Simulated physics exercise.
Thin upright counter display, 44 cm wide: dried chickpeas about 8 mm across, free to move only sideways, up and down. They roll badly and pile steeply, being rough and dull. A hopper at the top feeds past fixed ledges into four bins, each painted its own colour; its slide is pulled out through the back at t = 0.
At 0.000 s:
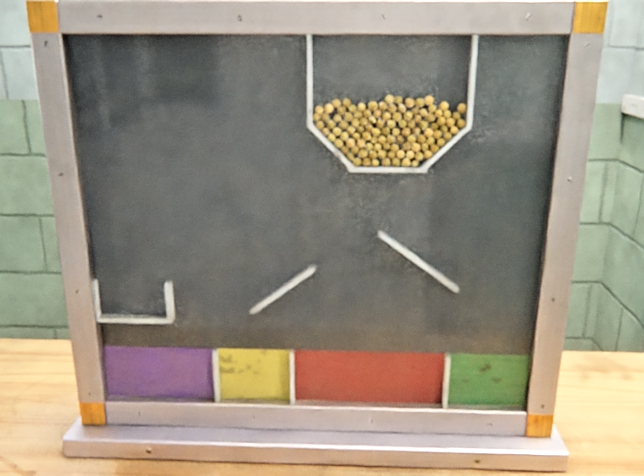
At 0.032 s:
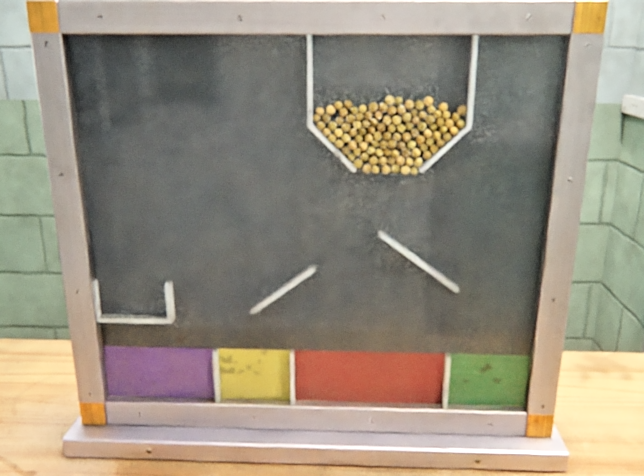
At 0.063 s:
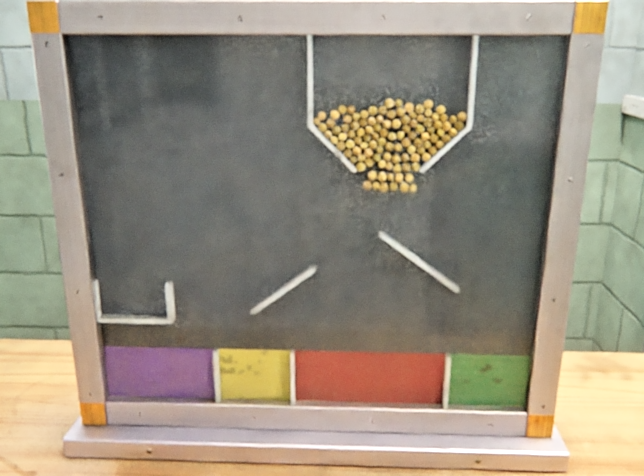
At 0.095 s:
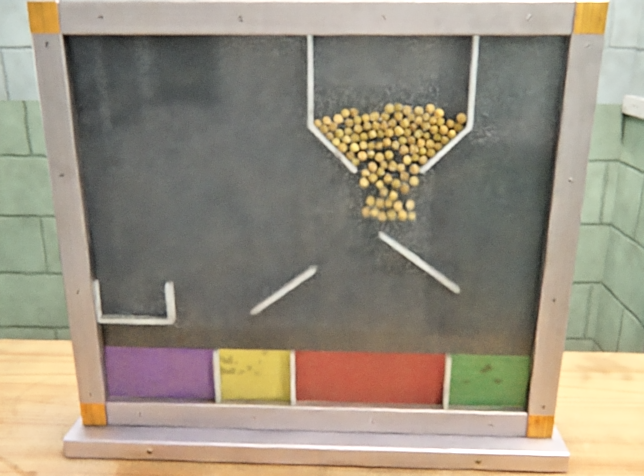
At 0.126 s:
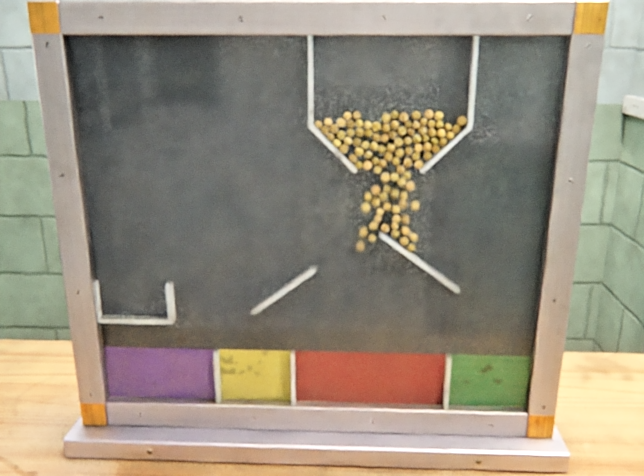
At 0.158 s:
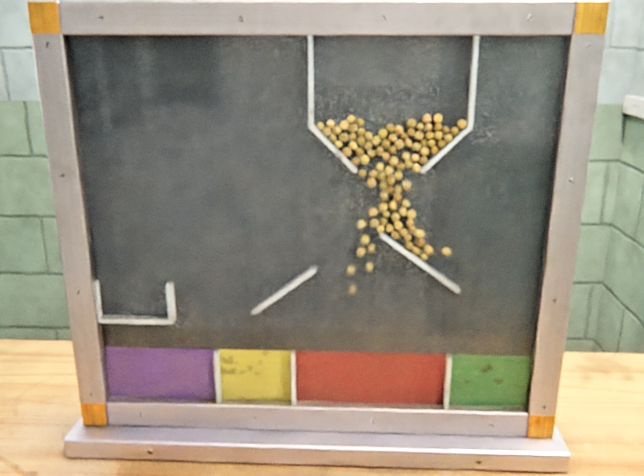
Dried chickpeas pouring from the opened bottom of a hopper, striking a slanted ledge and splitting to both sides above coloured sections.
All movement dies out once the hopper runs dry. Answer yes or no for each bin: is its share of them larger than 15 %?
Purple - no; yellow - no; red - yes; green - yes.
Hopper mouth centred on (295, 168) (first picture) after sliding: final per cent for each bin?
Result: Purple bin = 60; yellow bin = 15; red bin = 25; green bin = 0.
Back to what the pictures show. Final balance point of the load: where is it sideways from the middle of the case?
Right side, about 12 cm off centre.
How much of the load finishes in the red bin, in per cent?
About 35 per cent.
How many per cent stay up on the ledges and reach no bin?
~ 0 %.
After 0.24 s 65 % have left the hopper; down in the bins, red 5 %.
After 0.34 s 95 % have left the hopper; down in the bins, red 15 %, green 10 %.
In the end, by 1.5 s, purple 0 %, yellow 0 %, red 35 %, green 60 %.
